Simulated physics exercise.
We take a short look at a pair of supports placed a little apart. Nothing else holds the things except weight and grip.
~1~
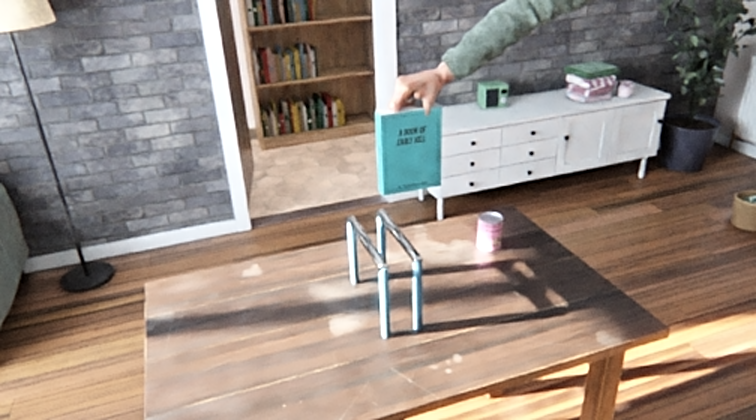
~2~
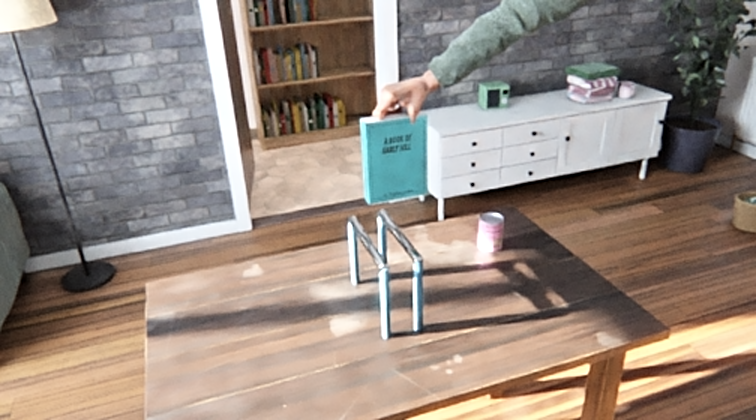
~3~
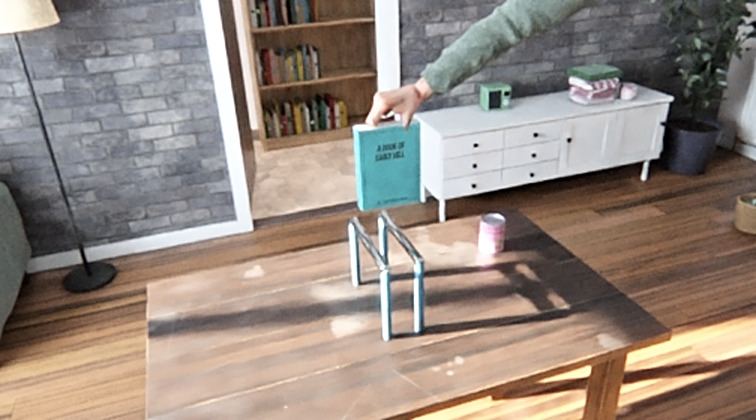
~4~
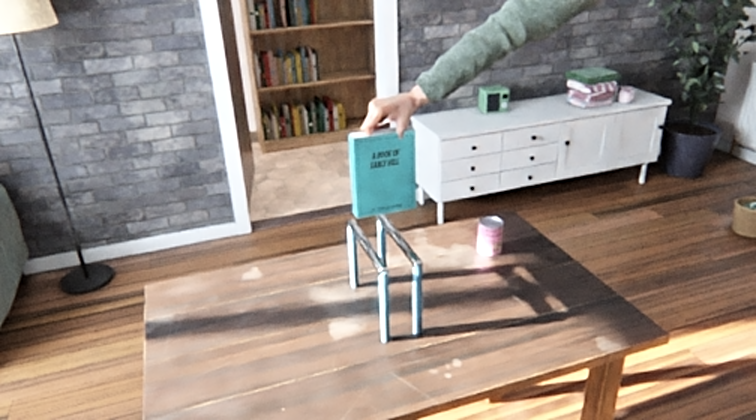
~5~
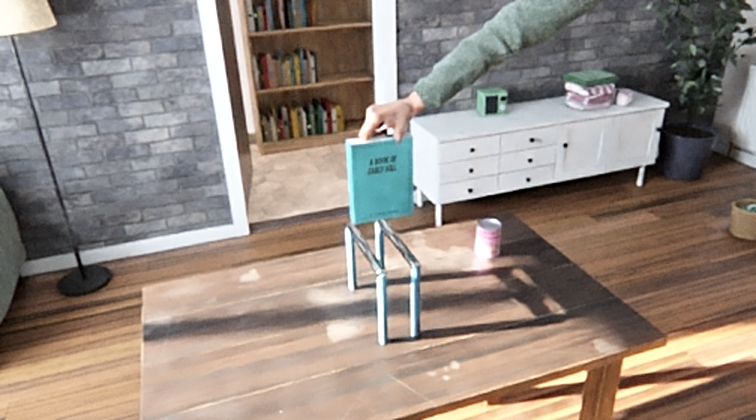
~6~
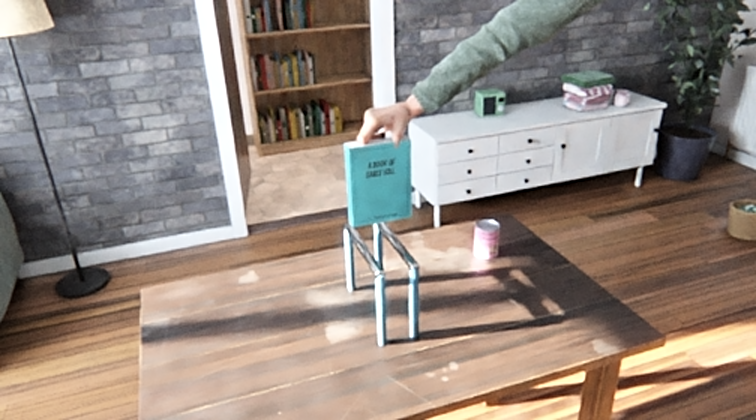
At first, a hand in a green sleeve holds a turquoise book upright above a wooden table, where a pair of slim supports stands beside a pink tin. The arm then moves the book left and lowers it slightly, and finally holds it nearly still just above the supports.
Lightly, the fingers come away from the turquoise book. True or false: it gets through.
False.
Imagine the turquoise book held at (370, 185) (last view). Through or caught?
It gets held up.
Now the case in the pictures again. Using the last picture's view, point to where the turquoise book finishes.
In the last picture, near pixel (380, 205).
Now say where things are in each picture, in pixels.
The first picture shows being brought over the gap; turquoise book (410, 150); pink tin (490, 232).
The second picture shows being brought over the gap; turquoise book (396, 158); pink tin (491, 233).
The third picture shows being brought over the gap; turquoise book (389, 165); pink tin (492, 234).
The fourth picture shows being brought over the gap; turquoise book (384, 172); pink tin (490, 236).
The fifth picture shows poised above the slot; turquoise book (381, 178); pink tin (488, 239).
The sixth picture shows poised above the slot; turquoise book (379, 181); pink tin (487, 240).
Then, 0.20 s after the last picture, turquoise book slid a little near (380, 201).
Then, 0.30 s after the last picture, turquoise book slid a little near (380, 204).
At rest, moved from the start, turquoise book; pink tin in place. Seen from the same camera at the end, turquoise book near (380, 205). The book lodges.
